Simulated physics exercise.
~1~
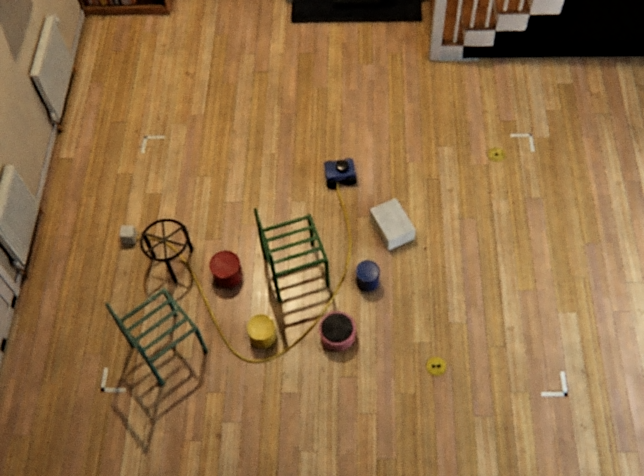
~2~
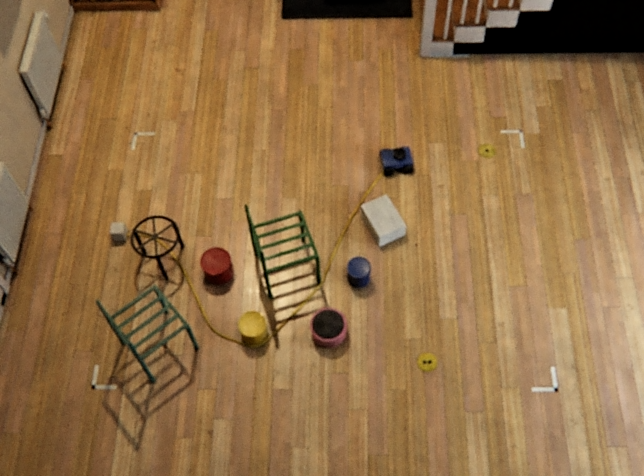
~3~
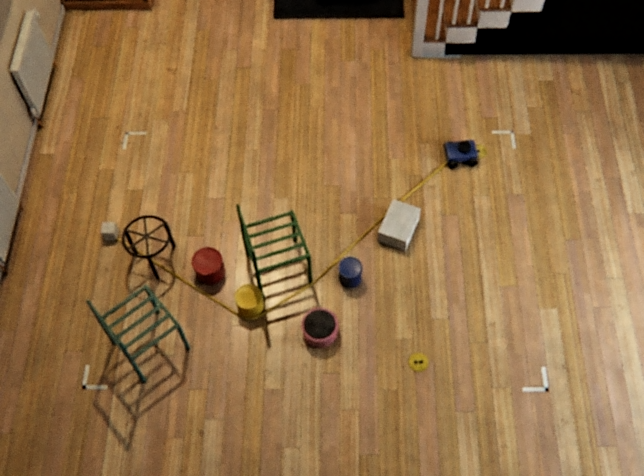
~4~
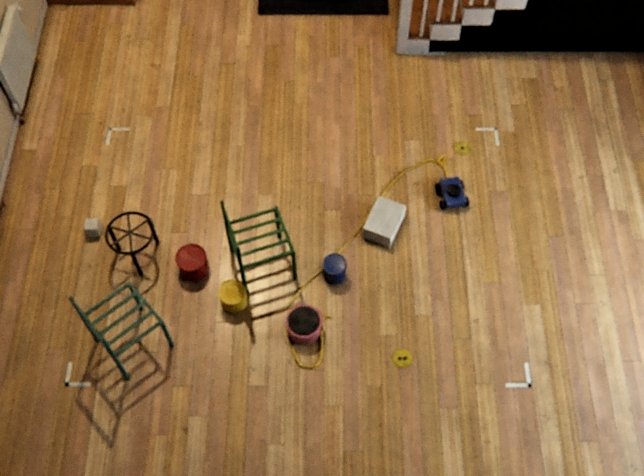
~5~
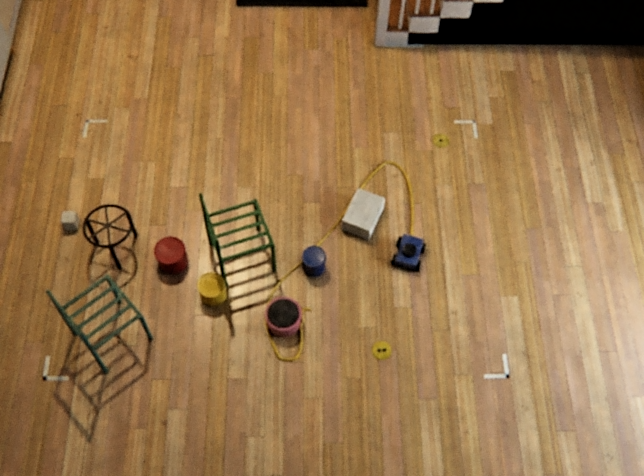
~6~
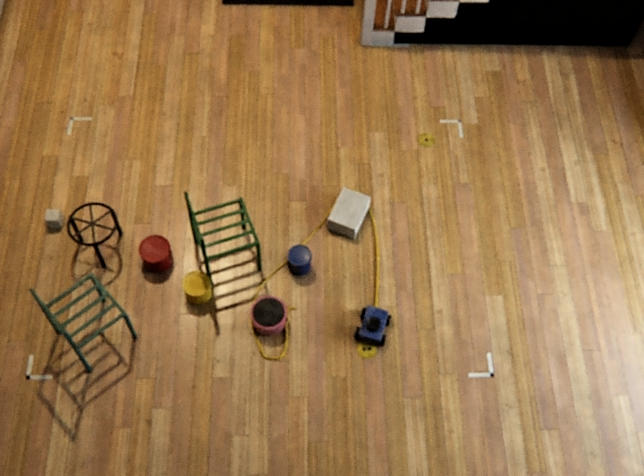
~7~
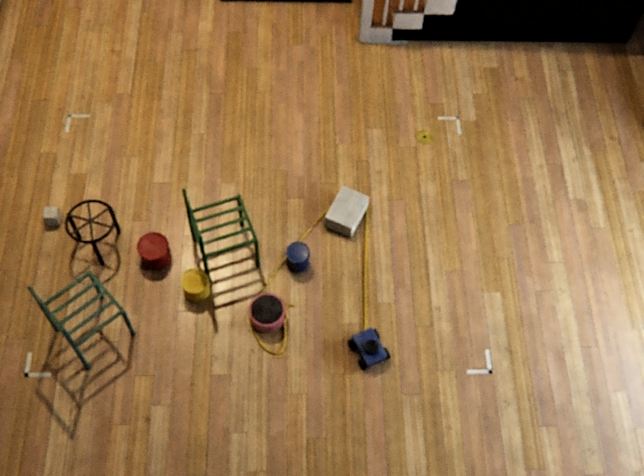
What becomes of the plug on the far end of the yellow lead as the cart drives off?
The plug comes out, and the lead's far end is dragged away from the black stool to lie by the pink pot.
